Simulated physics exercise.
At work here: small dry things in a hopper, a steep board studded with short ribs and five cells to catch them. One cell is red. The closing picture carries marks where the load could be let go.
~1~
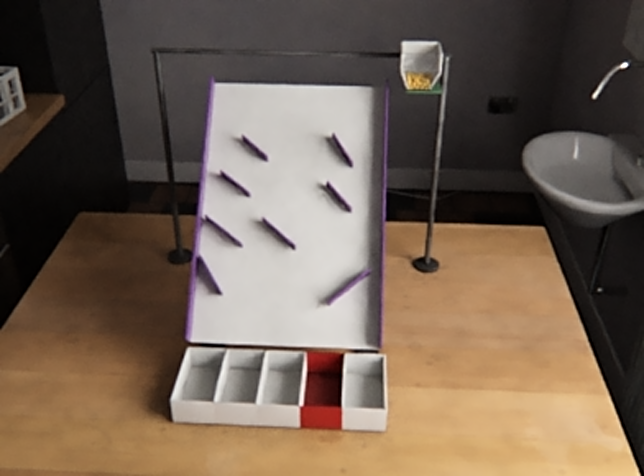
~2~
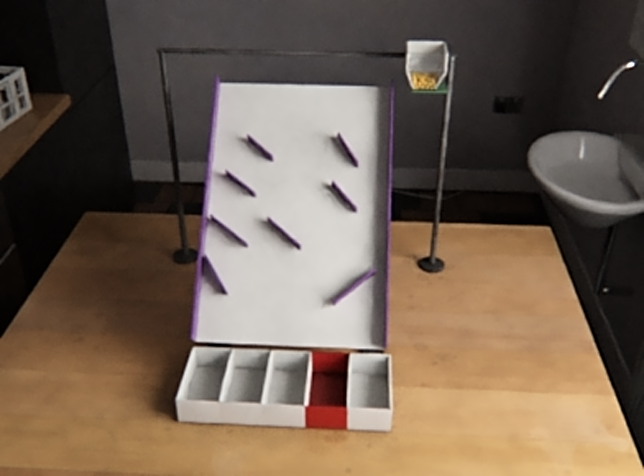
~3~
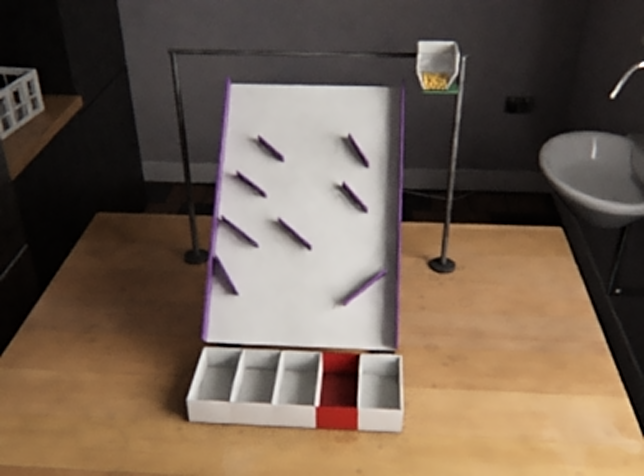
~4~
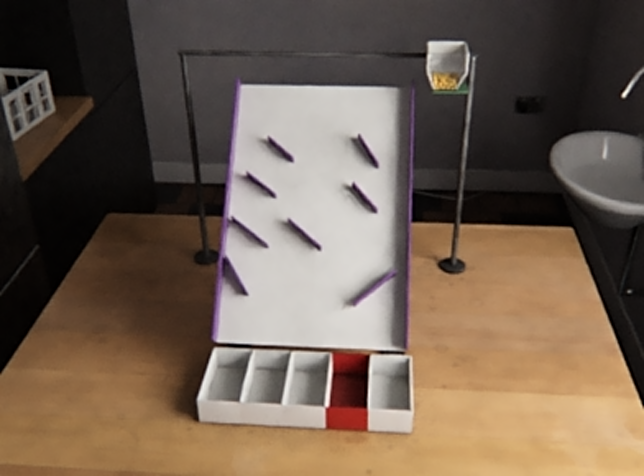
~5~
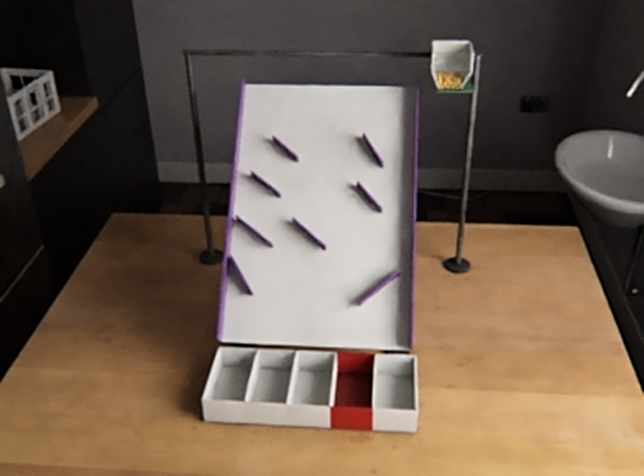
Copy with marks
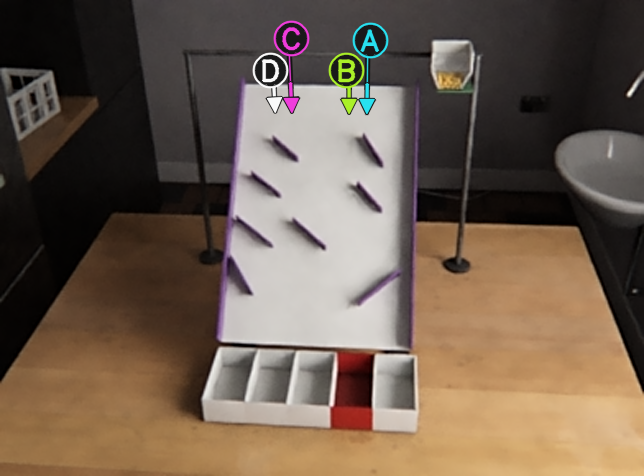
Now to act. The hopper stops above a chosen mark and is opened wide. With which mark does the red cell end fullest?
Mark C.
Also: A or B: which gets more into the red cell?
That is mark B.
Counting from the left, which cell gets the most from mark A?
The fifth.
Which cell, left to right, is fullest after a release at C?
The fourth.
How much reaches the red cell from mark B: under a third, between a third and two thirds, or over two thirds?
Between a third and two thirds.
On the marked copy, mark A meets the board at (366, 108); mark B meets the board at (349, 108); mark C meets the board at (291, 107); mark D meets the board at (274, 107).
With A, roughly a third in the red cell, roughly two thirds in other cells.
With B, roughly half in the red cell, roughly half in other cells.
With C, the larger part in the red cell, roughly a quarter in other cells, just a few held on the board.
With D, roughly half in the red cell, roughly half in other cells, just a few held on the board.
